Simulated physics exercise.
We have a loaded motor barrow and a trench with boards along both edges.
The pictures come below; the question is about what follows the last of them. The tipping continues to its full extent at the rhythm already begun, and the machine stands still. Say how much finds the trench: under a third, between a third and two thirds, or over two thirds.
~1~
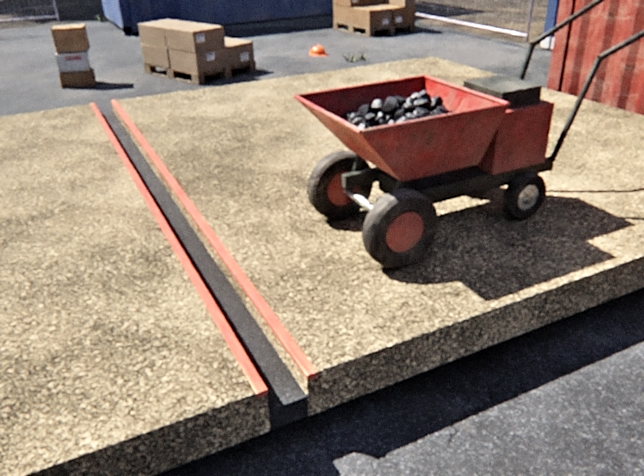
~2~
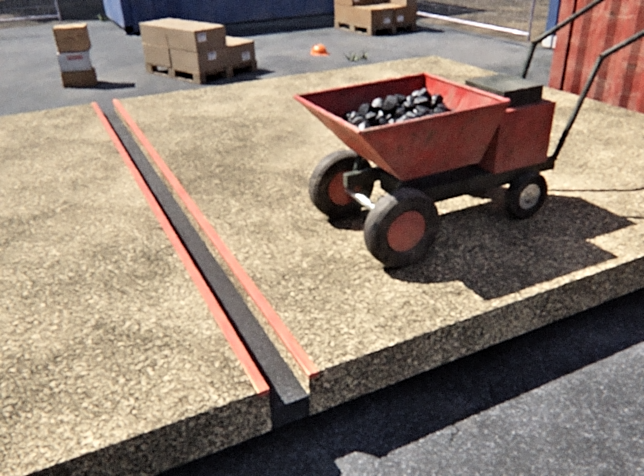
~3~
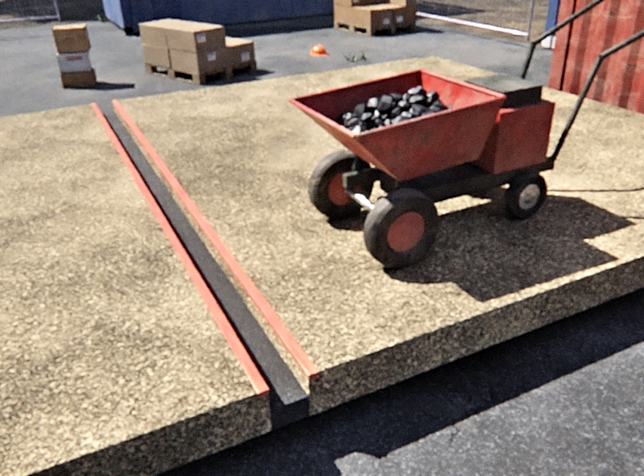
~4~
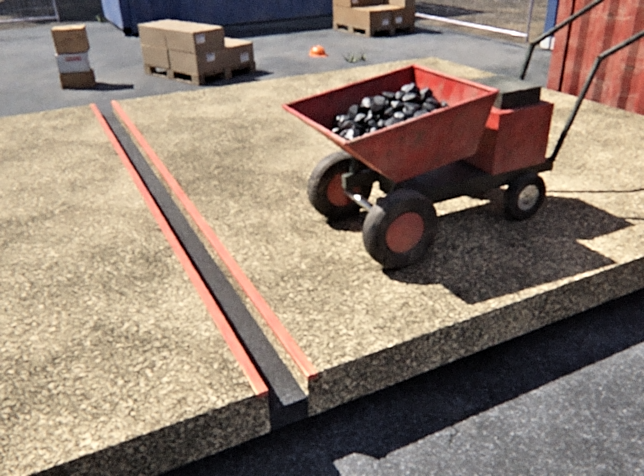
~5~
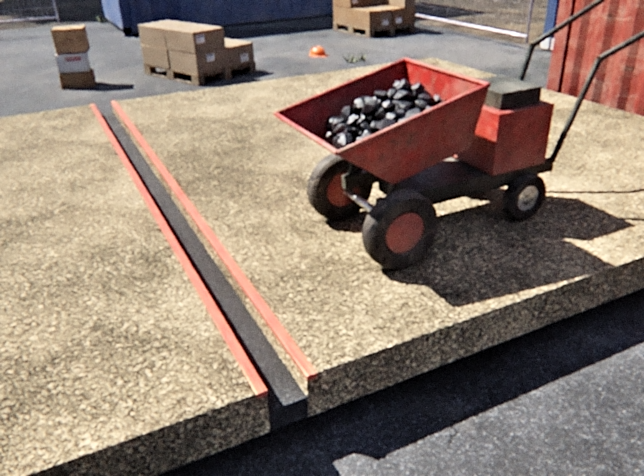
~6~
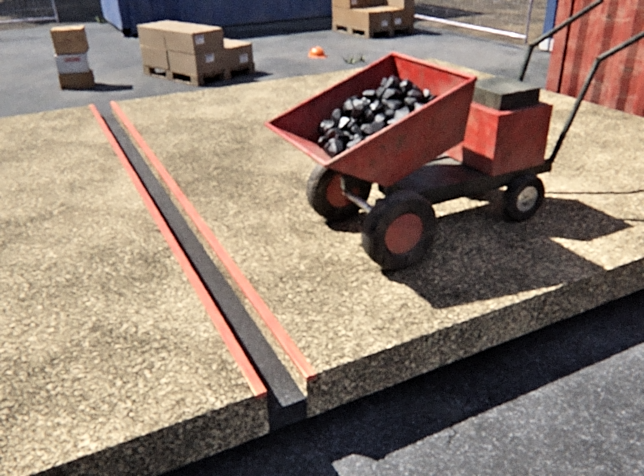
What ends in the trench is going to be one-third to two-thirds of the load.
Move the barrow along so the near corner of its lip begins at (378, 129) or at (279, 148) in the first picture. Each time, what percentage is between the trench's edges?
The first gives close to 40 per cent and the second 0 per cent.
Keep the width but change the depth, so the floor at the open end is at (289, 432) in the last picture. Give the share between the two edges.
The share comes to around 60 percent.
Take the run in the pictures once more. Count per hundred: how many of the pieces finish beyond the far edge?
15 %.
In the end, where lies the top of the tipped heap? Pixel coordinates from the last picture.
Settled peak, approx. (234, 257).
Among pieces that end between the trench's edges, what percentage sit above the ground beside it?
I'd say around 40 percent.
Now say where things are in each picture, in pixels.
The first frame shows lip of the skip at (361, 132), level; top of the load at (407, 112), lumps of coal; first edge of the trench at (282, 332); far edge at (236, 347), the trench under half as wide as the skip, and about half as deep as wide.
The second frame shows lip of the skip at (361, 133), level; top of the load at (407, 110).
The third frame shows lip of the skip at (355, 137), tipped barely; top of the load at (403, 110).
The fourth frame shows lip of the skip at (347, 144), tipped a little; top of the load at (409, 111).
The fifth frame shows lip of the skip at (337, 153), tipped a little; top of the load at (402, 108).
The sixth frame shows lip of the skip at (326, 166), tipped clearly; top of the load at (392, 107); first edge of the trench at (281, 334); far edge at (235, 349).
Soon, skip tipped steeply; all in the skip.
A while on, skip tipped right over; most in the skip; a small part short of the trench; a small part in or heaped over the trench.
Towards the end, skip tipped right over; about a quarter in the skip; about a quarter short of the trench; about half in or heaped over the trench; a small part beyond it.
Finally, skip tipped right over; about a quarter in the skip; about a quarter short of the trench; about half in or heaped over the trench; a small part beyond it.
